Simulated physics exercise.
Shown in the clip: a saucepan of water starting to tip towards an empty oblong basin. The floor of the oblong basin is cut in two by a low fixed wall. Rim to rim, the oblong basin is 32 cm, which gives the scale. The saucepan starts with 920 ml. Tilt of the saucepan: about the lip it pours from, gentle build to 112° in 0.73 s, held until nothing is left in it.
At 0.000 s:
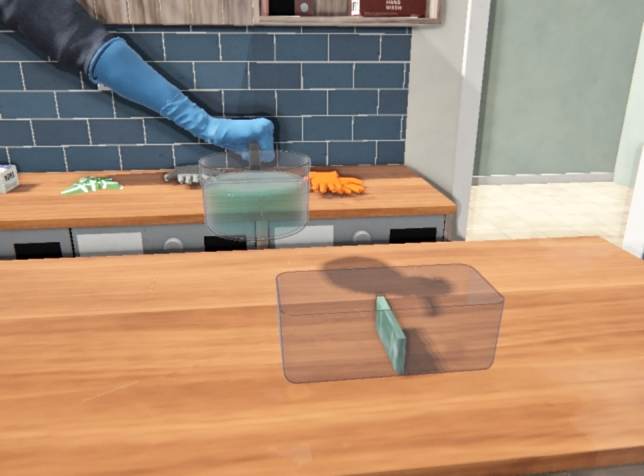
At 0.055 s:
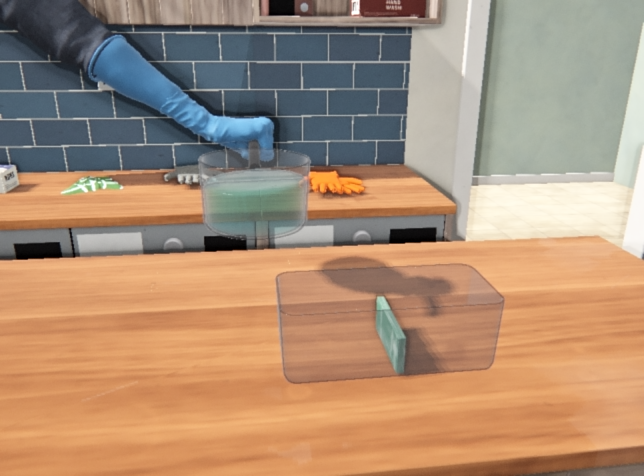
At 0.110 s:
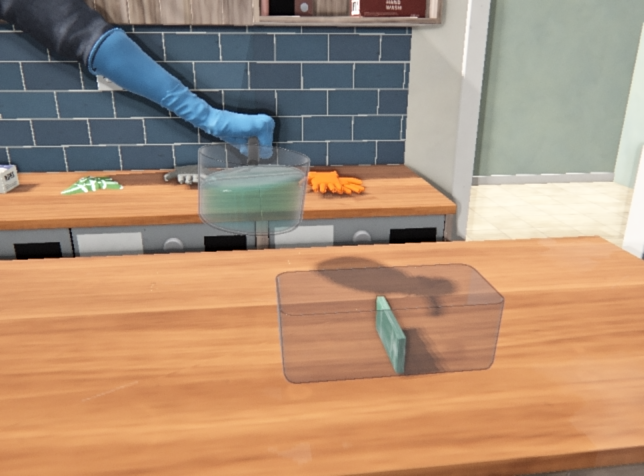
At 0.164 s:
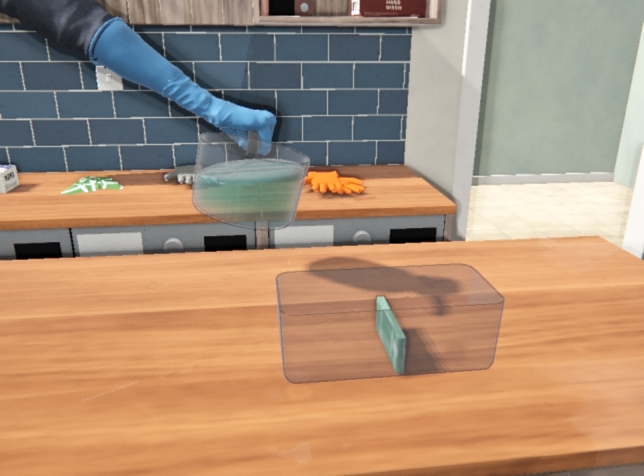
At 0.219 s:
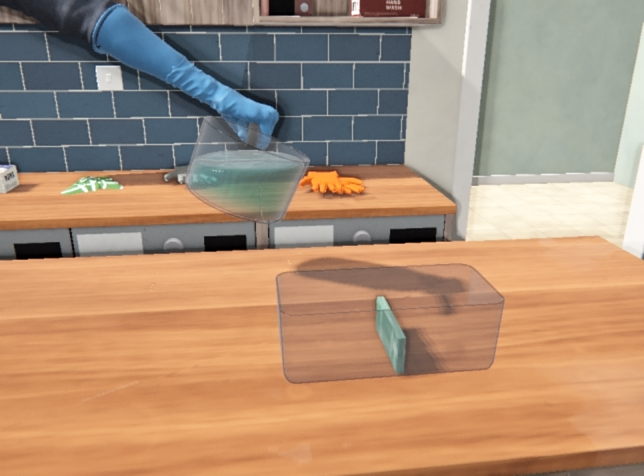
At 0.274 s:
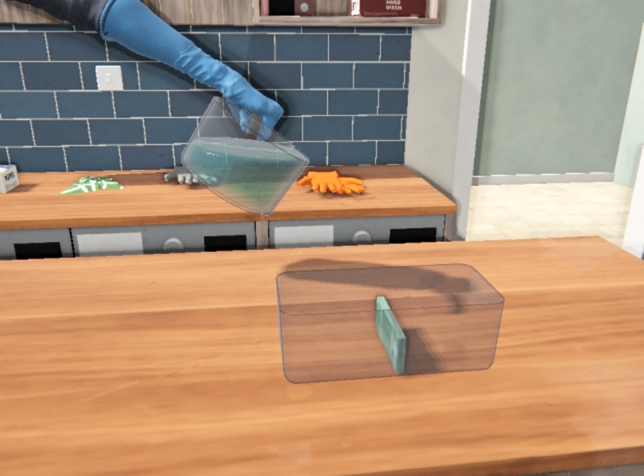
A blue-gloved hand gradually tilts a clear pan of greenish water above a wooden counter.
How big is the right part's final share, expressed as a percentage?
Some 57 per cent.
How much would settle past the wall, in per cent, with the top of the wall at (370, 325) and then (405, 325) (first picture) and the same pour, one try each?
70 in a hundred, followed by 35 in a hundred.
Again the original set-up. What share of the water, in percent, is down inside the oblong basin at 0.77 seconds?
Some 64 percent.
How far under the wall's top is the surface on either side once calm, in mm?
About 46 mm left, about 32 mm right.
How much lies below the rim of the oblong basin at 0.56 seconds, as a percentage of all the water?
Some 1 per cent.
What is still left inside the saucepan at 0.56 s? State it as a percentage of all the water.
Remaining: Near 50 % of the total.
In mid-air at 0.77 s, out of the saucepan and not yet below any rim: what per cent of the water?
Near 30 per cent, I'd say.
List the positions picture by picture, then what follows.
In the first picture, it leans 0°; its right rim is at (309, 160); the water meets the walls at (204, 183) and (306, 179); the oblong basin's rim runs from (278, 294) to (487, 283); the wall's top is at (391, 317).
In the second picture, it leans 2°; its right rim is at (309, 160); the water meets the walls at (203, 182) and (306, 177).
In the third picture, it leans 6°; its right rim is at (309, 160); the water meets the walls at (201, 180) and (305, 172).
In the fourth picture, it leans 13°; its right rim is at (308, 161); the water meets the walls at (197, 173) and (304, 166).
In the fifth picture, it leans 23°; its right rim is at (308, 161); the water meets the walls at (193, 160) and (305, 160).
In the sixth picture, it leans 35°; its right rim is at (307, 161); the water meets the walls at (190, 143) and (307, 155).
By 0.56 s the tilt is 98° and 50 per cent is still to pour, 1 is left of the wall and 0 right of it.
By 0.77 s the tilt is 112° and 5 per cent is still to pour, 7 is left of the wall and 57 right of it.
By 0.99 s the tilt is 112° and 0 per cent is still to pour, 23 is left of the wall and 50 right of it.
By 1.23 s the tilt is 112° and 0 per cent is still to pour, 32 is left of the wall and 57 right of it.
At rest 33 per cent lies left of the wall, 57 right of it and 10 outside.
